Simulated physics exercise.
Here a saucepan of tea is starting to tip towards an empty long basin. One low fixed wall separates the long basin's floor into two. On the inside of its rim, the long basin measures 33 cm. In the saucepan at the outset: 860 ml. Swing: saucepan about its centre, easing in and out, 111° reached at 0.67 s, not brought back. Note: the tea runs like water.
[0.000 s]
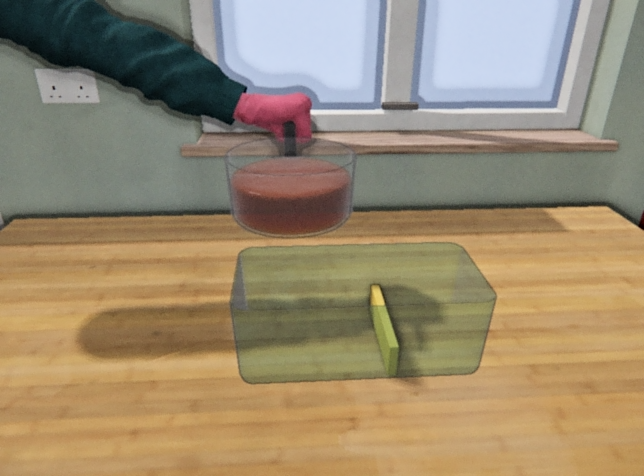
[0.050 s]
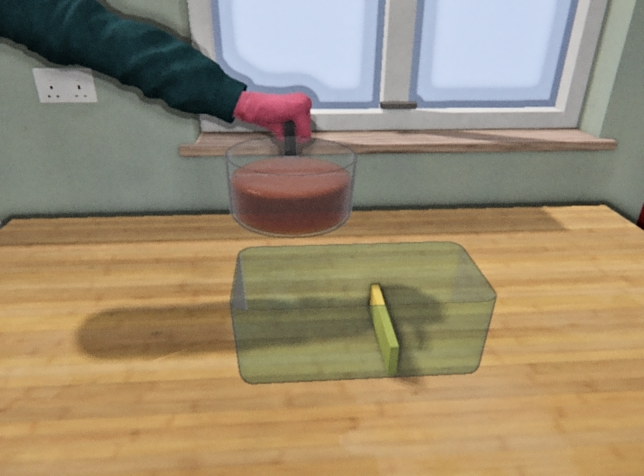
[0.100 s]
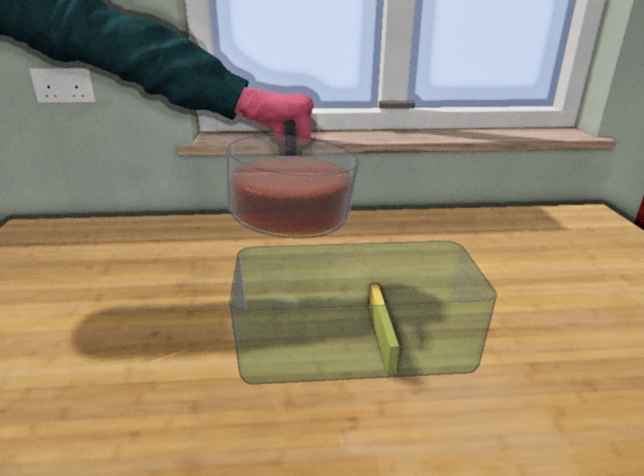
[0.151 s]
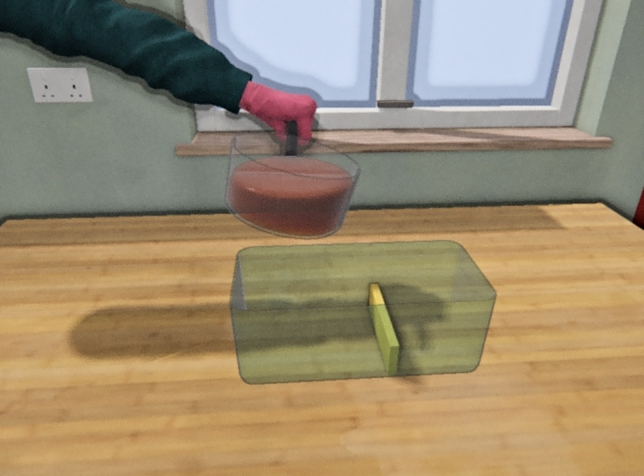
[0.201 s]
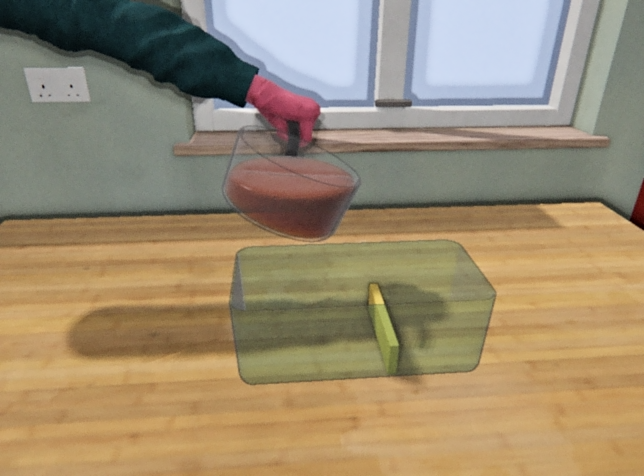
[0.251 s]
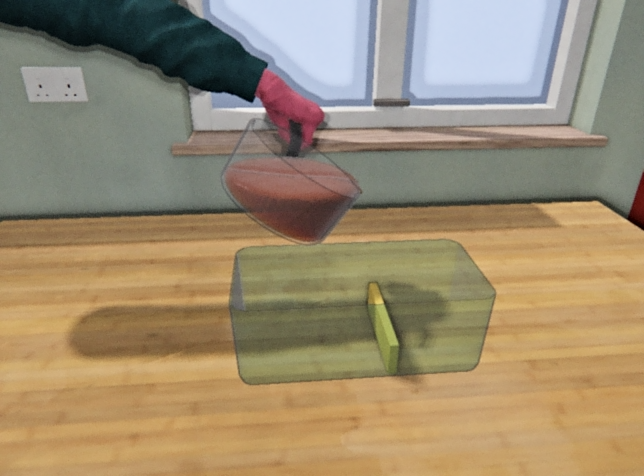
A pink-gloved hand held a clear pan of reddish-brown liquid above a long, see-through green basin, keeping it almost level at first, then steadily tilted it down to the right over the wooden table.
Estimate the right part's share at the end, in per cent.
Roughly 34 per cent is in the right part.
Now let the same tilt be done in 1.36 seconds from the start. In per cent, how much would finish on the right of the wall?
Roughly 55 %.
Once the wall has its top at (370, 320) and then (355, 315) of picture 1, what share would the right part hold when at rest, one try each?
55 % and 70 %.
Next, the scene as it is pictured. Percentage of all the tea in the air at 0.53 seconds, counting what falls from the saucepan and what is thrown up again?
Close to 38 per cent, I'd say.
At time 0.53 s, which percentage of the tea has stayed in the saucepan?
Roughly 24 percent.
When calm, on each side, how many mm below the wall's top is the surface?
About 30 mm on the left, about 32 mm on the right.
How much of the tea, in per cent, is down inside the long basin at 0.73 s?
I'd say roughly 88 in a hundred of it.
Then, 0.53 s in, the tilt is 99° and 24 per cent is still to pour, 15 is left of the wall and 23 right of it.
Then, 0.73 s in, the tilt is 111° and 4 per cent is still to pour, 53 is left of the wall and 35 right of it.
Then, 0.94 s in, the tilt is 111° and 0 per cent is still to pour, 64 is left of the wall and 33 right of it.
Then, 1.17 s in, the tilt is 111° and 0 per cent is still to pour, 65 is left of the wall and 34 right of it.
Finally, 65 per cent lies left of the wall, 34 right of it and 2 outside.
